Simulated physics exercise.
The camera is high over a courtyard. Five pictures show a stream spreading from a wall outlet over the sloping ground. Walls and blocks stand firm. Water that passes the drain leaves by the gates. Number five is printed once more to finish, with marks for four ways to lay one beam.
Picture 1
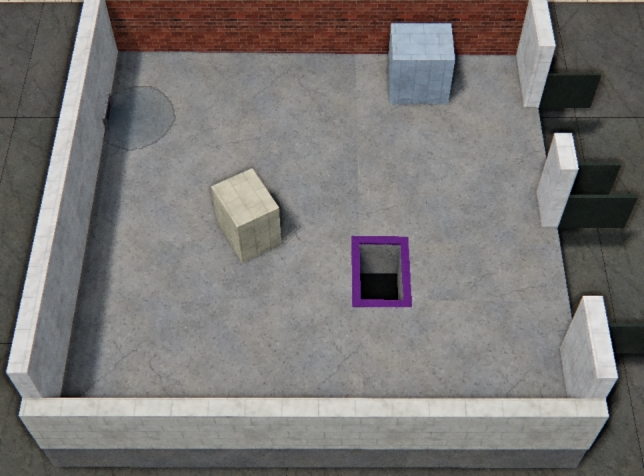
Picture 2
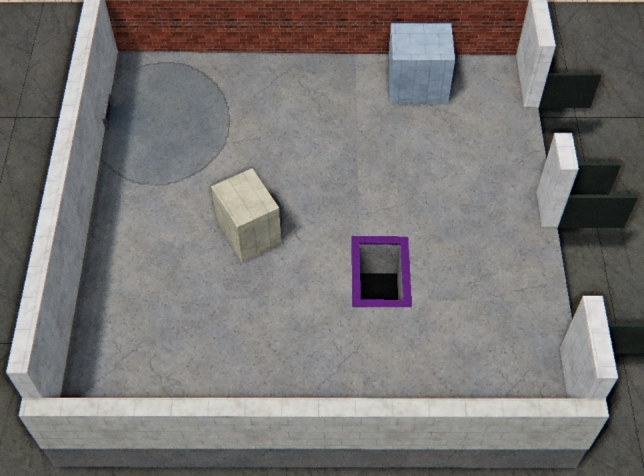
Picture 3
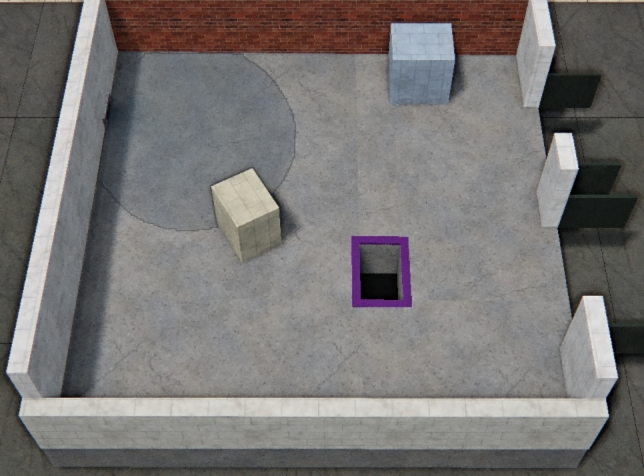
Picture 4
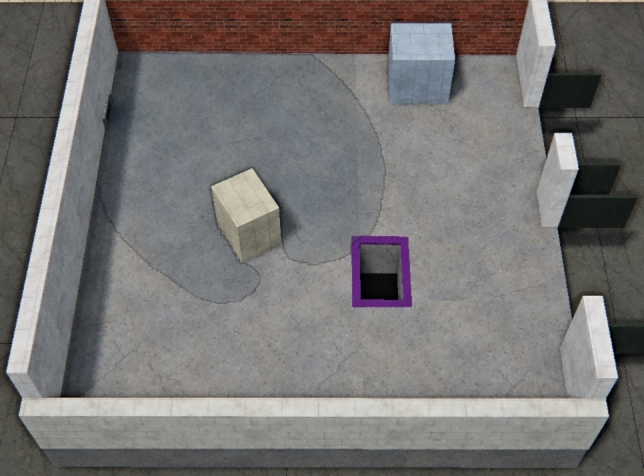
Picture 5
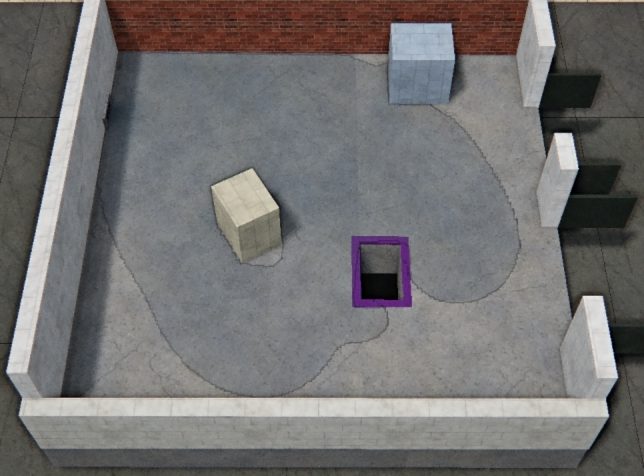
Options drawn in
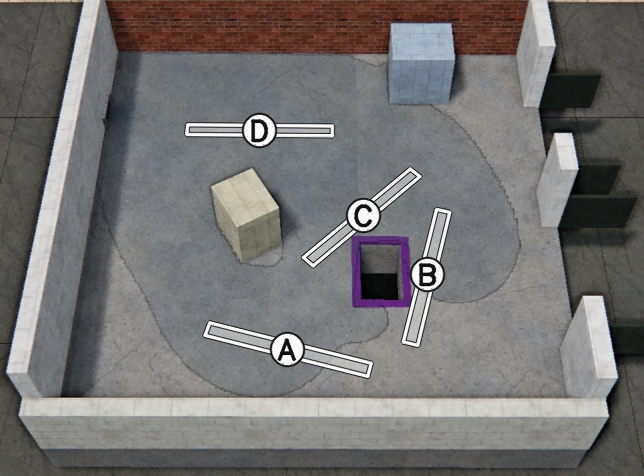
A walled courtyard grew wetter as a dark patch of water spread from the upper left corner, crept around a tan block, and then reached the purple-edged drain and a pale blue block.
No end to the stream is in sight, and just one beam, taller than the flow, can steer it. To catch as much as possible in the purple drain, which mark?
The answer is place B.
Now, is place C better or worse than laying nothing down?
It is worse.
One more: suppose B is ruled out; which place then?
That is place A.
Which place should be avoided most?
Here it is place C.
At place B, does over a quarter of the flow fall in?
Yes.
On the marked copy, A from (207, 329) to (369, 369); B from (410, 343) to (443, 210); C from (308, 261) to (415, 172); D from (187, 129) to (332, 130).
Choosing A, about 27 % of the stream goes into the purple drain, about 71 % out by the gates.
Choosing B, about 43 % of the stream goes into the purple drain, about 55 % out by the gates.
Choosing C, next to none of the stream goes into the purple drain, about 97 % out by the gates.
Choosing D, about 15 % of the stream goes into the purple drain, about 82 % out by the gates.
